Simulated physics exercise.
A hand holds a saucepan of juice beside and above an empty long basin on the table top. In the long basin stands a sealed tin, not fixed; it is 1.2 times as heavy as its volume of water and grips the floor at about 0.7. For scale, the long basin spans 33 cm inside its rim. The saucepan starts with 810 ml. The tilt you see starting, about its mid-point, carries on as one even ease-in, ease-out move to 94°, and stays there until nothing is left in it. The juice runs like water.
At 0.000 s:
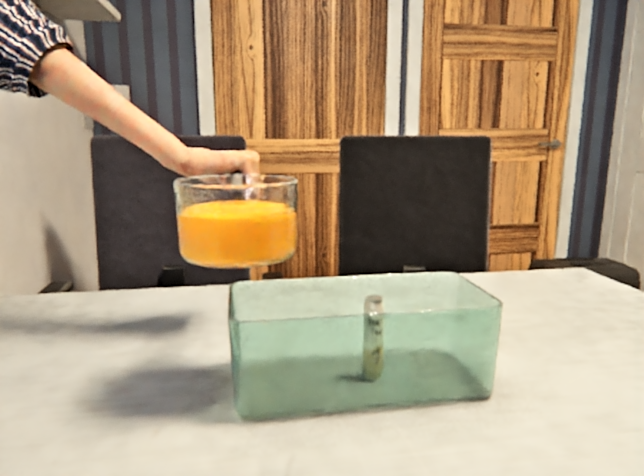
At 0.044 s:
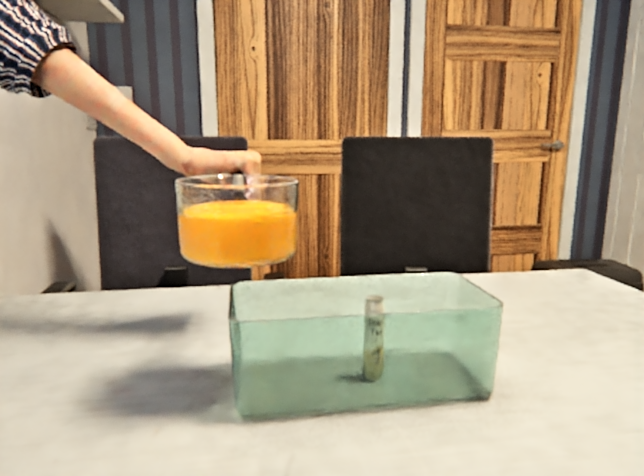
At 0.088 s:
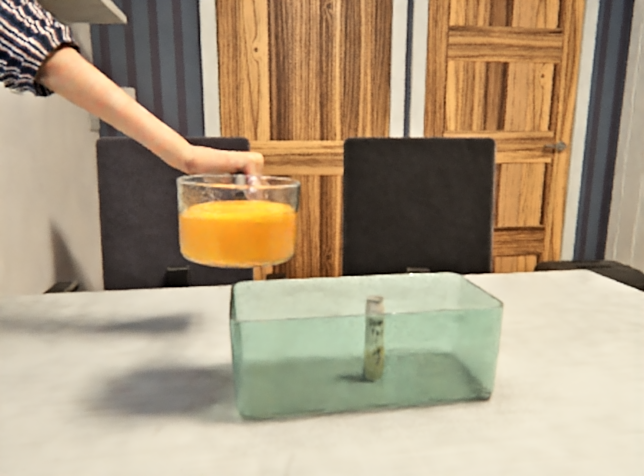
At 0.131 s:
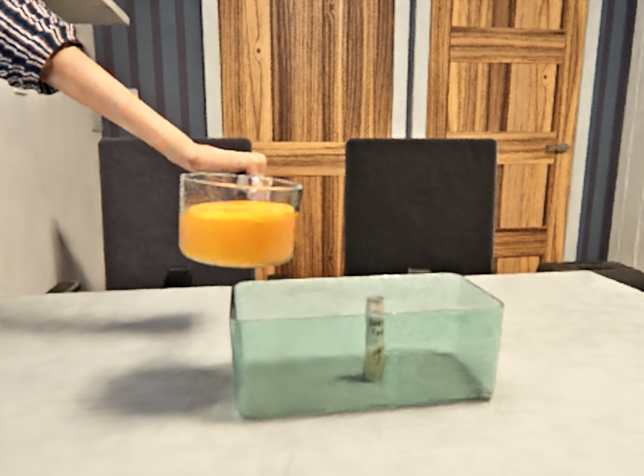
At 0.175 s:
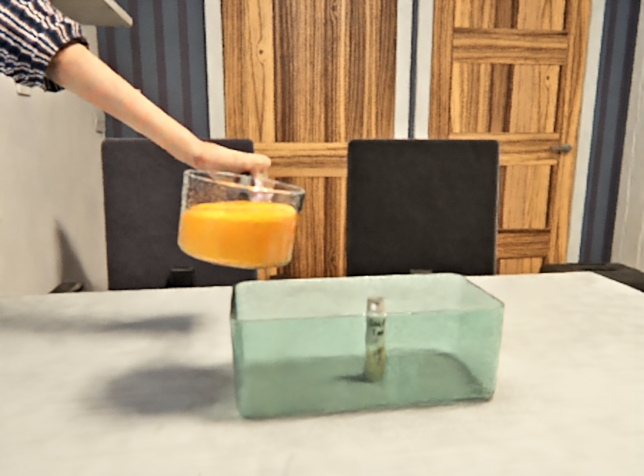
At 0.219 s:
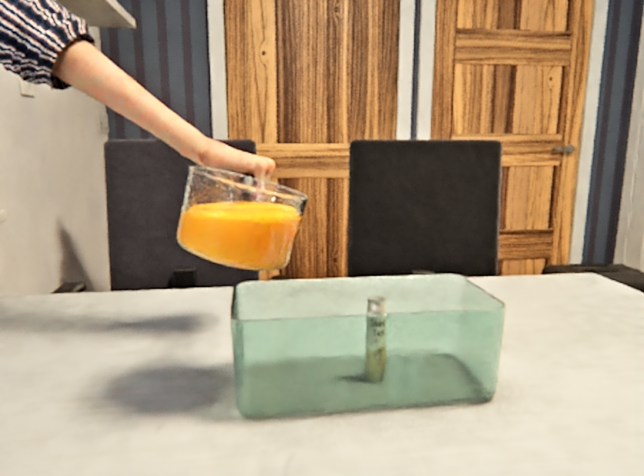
A hand in a striped sleeve gradually tilting a glass saucepan of orange juice rightward above an empty, long green glass basin.
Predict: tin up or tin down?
It stays up.
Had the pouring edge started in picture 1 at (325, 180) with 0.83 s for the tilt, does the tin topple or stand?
Then it falls.
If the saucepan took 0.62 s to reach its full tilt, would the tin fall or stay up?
The tin stays up.
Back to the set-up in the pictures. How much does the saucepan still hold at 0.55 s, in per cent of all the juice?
Some 74 per cent.
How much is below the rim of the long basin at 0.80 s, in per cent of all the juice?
Some 66 per cent.
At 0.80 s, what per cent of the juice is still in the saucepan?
Some 24 per cent.
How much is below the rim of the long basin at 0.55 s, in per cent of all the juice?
About 4 per cent.
After 0.55 s the tilt is 70° and 74 per cent is still to pour; the tin stands where it began.
After 0.80 s the tilt is 94° and 24 per cent is still to pour; the tin stands where it began.
After 1.05 s the tilt is 94° and 7 per cent is still to pour; the tin stands 1 cm from where it began.
After 1.33 s the tilt is 94° and 2 per cent is still to pour; the tin stands 1 cm from where it began.
In the end the tin stands 1 cm from where it began.
